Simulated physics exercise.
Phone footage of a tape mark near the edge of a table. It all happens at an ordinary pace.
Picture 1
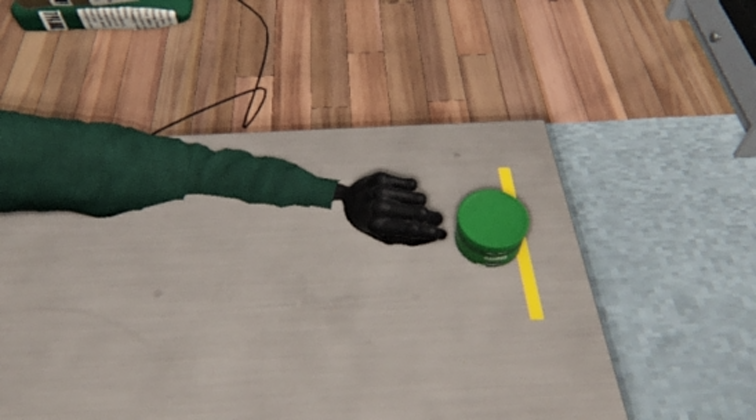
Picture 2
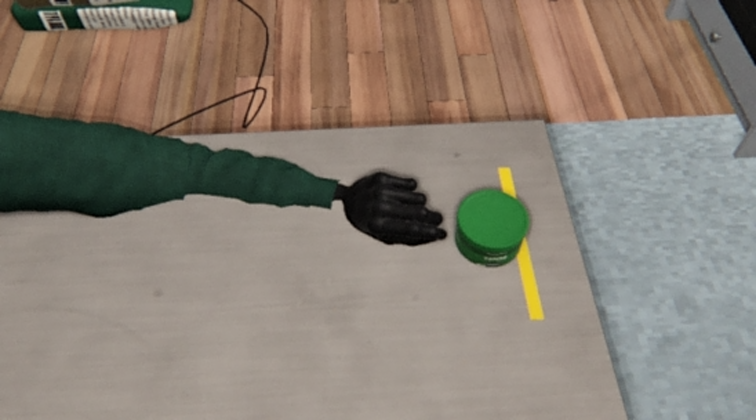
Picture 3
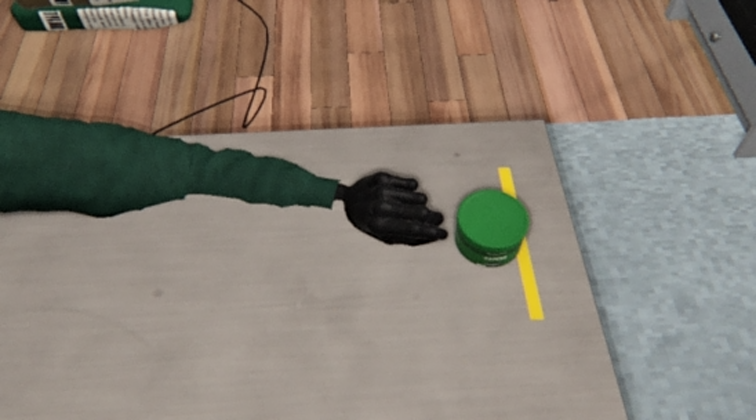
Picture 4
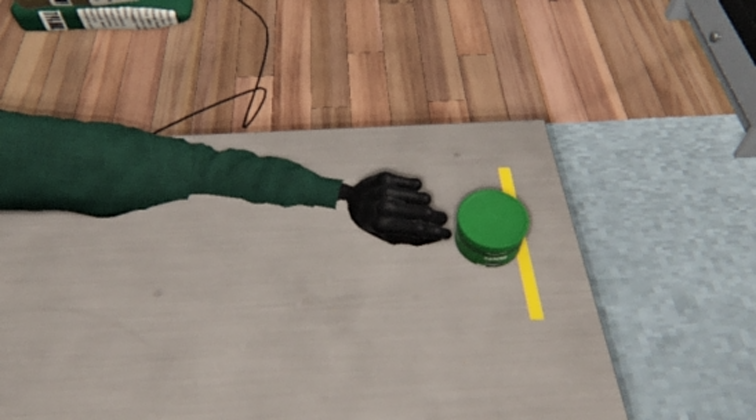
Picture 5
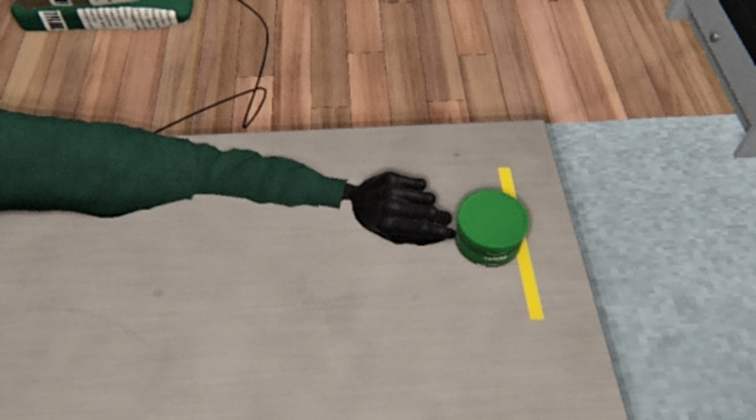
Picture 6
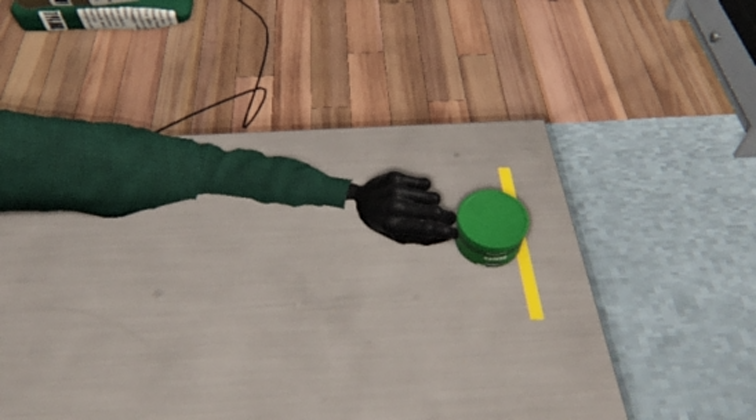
On a gray tabletop near its right edge, a black-gloved hand in a green sleeve crept slightly right until its fingertips reached a green tub, which stayed still on a yellow tape mark.
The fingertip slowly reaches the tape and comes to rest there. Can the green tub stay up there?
On the table.
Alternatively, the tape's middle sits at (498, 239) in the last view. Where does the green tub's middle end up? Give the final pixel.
Rest point, approximately (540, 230).
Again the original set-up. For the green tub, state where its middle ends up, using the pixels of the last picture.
Roughly at (563, 225).
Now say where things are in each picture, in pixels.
In the first frame, green tub (491, 229).
In the second frame, green tub (491, 229).
In the third frame, green tub (491, 229).
In the fourth frame, green tub (491, 229).
In the fifth frame, green tub (491, 229).
In the sixth frame, green tub (491, 229).
Then, 0.60 s later than the last frame, green tub shifted a little near (522, 227).
When it is over, the green tub is still on the table, near (564, 225).
